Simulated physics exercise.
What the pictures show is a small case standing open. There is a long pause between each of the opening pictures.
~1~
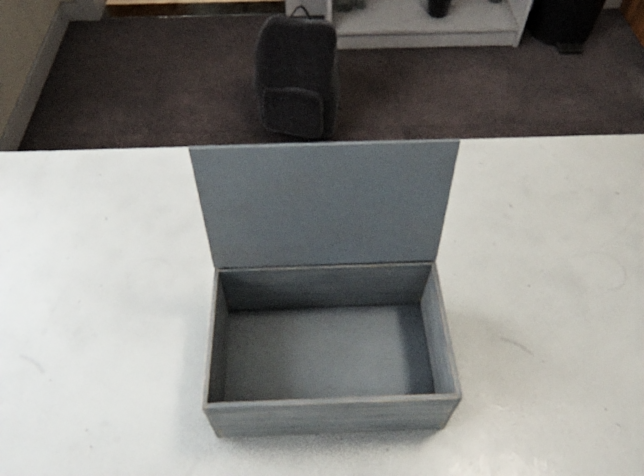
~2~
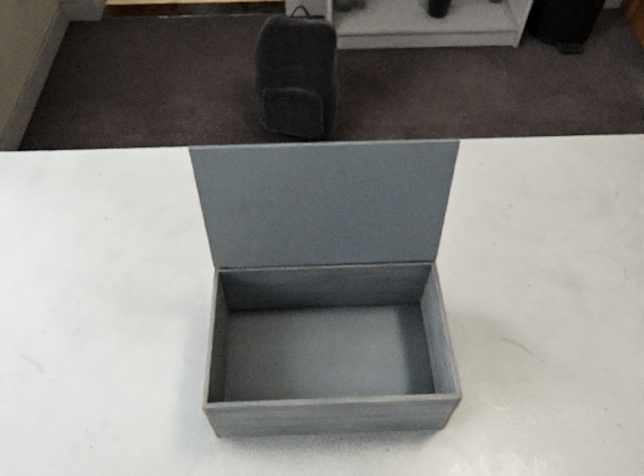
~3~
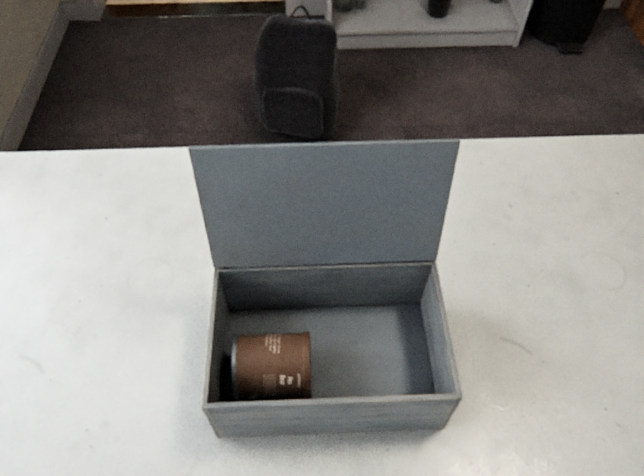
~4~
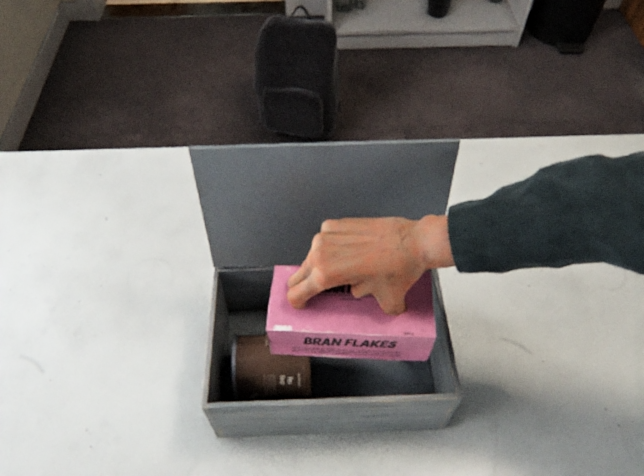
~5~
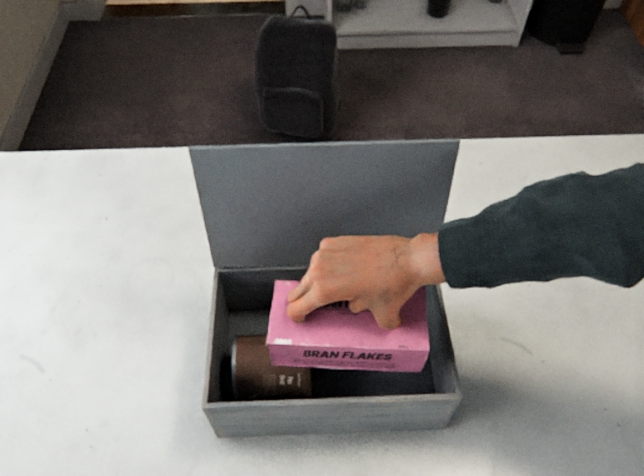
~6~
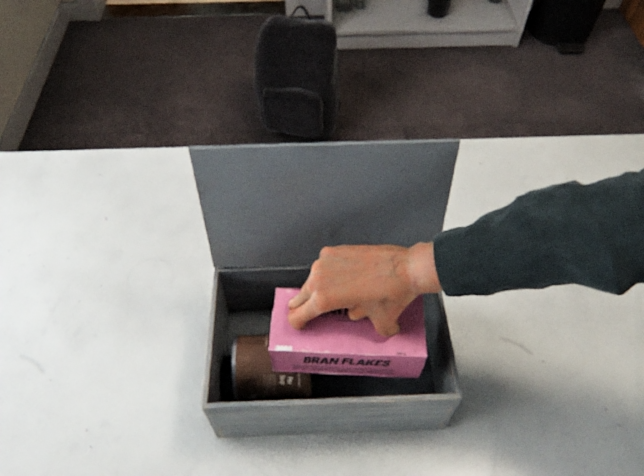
A hand lowers a pink carton into an open grey case beside a brown tin.
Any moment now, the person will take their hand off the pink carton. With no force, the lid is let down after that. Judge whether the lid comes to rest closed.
The lid stays lifted.
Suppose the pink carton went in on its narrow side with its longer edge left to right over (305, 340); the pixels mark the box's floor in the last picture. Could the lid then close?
Lid: Closed.
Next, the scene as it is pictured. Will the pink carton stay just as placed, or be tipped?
Simply put, the pink carton gets tilted.
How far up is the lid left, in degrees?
About 25° above the rim.
Then, 0.90 s after the last picture, lid starting down; pink carton tipped 38° from how it was near (358, 362).
Then, 1.50 s after the last picture, lid 65° above the rim; pink carton tipped 38° from how it was near (358, 362).
Then, 1.80 s after the last picture, lid 40° above the rim; pink carton tipped 38° from how it was near (358, 363).
At rest, lid 26° above the rim; tipped over in the box, pink carton; brown tin in place. Seen from the same camera at the end, pink carton near (364, 370).
